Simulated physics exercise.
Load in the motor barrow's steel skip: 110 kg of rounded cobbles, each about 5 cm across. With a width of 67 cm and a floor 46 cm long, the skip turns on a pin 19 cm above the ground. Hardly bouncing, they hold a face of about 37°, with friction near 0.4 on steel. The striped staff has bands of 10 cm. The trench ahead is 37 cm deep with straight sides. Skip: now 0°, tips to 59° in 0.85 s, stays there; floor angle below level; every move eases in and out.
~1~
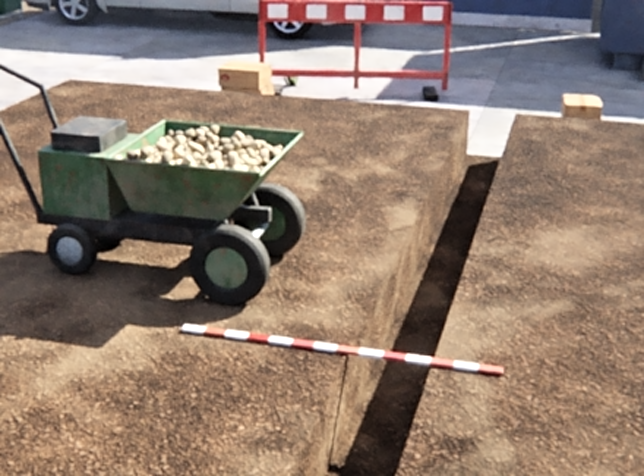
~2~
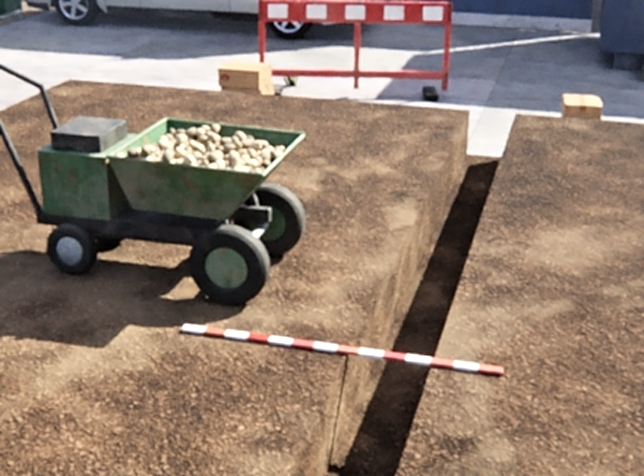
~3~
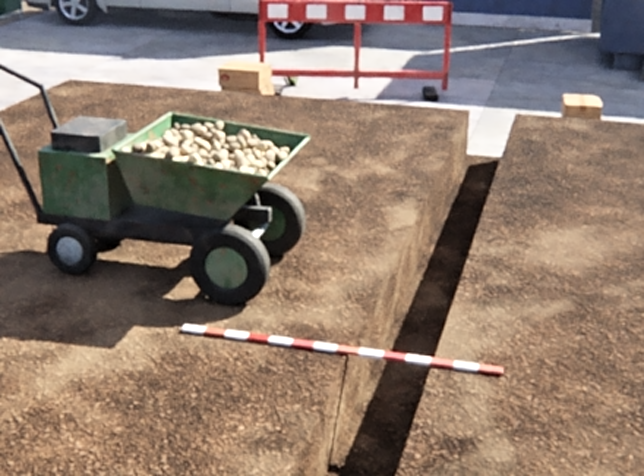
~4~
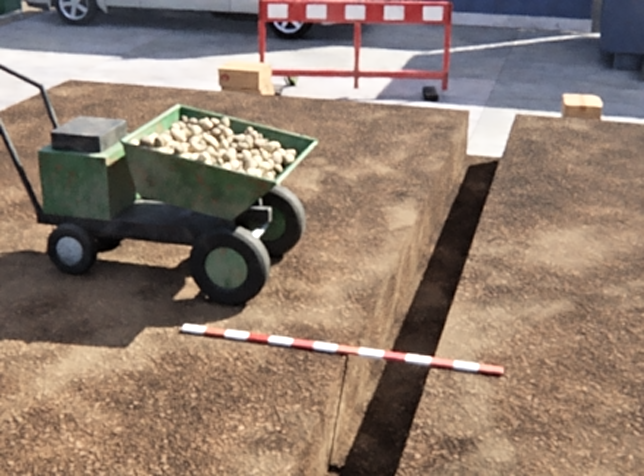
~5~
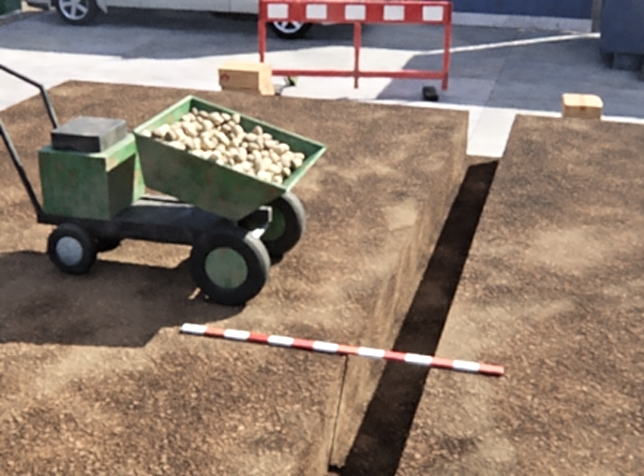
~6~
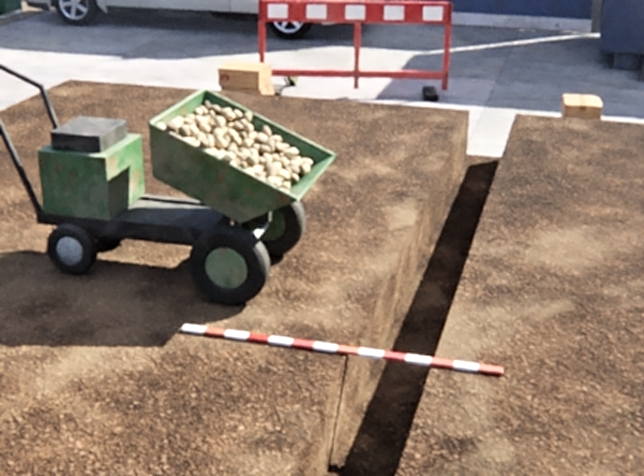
The footage shows a green motor barrow loaded with pale stones standing on brown ground beside a narrow trench, as its skip gradually tilts forward to the right, the rear edge rising while the wheels stay still.
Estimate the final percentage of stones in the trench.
I would say 60 percent.
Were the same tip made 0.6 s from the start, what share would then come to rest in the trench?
That would give about 60 percent.
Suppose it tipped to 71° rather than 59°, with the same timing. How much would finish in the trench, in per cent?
Then roughly 90 percent.
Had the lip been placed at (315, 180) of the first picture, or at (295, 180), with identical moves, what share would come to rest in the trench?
Near 60 then near 70 percent.
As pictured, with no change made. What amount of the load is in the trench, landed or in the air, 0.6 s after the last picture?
By that moment, roughly 5 per cent of the load.
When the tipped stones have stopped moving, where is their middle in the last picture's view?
Roughly at (408, 354).
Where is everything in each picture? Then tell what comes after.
The skip is at 0°, its lip at (261, 174); the top of the load is at (216, 141), in the first frame.
Lip at (263, 175), floor tilted 1°, highest stones at (212, 141), in the second frame.
Lip at (269, 178), floor tilted 5°, highest stones at (203, 137), in the third frame.
Lip at (277, 183), floor tilted 9°, highest stones at (201, 129), in the fourth frame.
Lip at (287, 190), floor tilted 16°, highest stones at (191, 123), in the fifth frame.
Lip at (297, 200), floor tilted 23°, highest stones at (202, 116), in the sixth frame.
Then, 0.3 s after the last picture the floor is at 50°, 100 % in the skip; the foremost stones are at (318, 213).
Then, 0.6 s after the last picture the floor is at 59°, 86 % in the skip, 9 % short of the trench, 5 % in the trench; the foremost stones are at (386, 290).
Then, 0.9 s after the last picture the floor is at 59°, 52 % in the skip, 11 % short of the trench, 36 % in the trench; the foremost stones are at (442, 360).
Then, 2.9 s after the last picture the floor is at 59°, 26 % in the skip, 14 % short of the trench, 60 % in the trench; the foremost stones are at (447, 349).
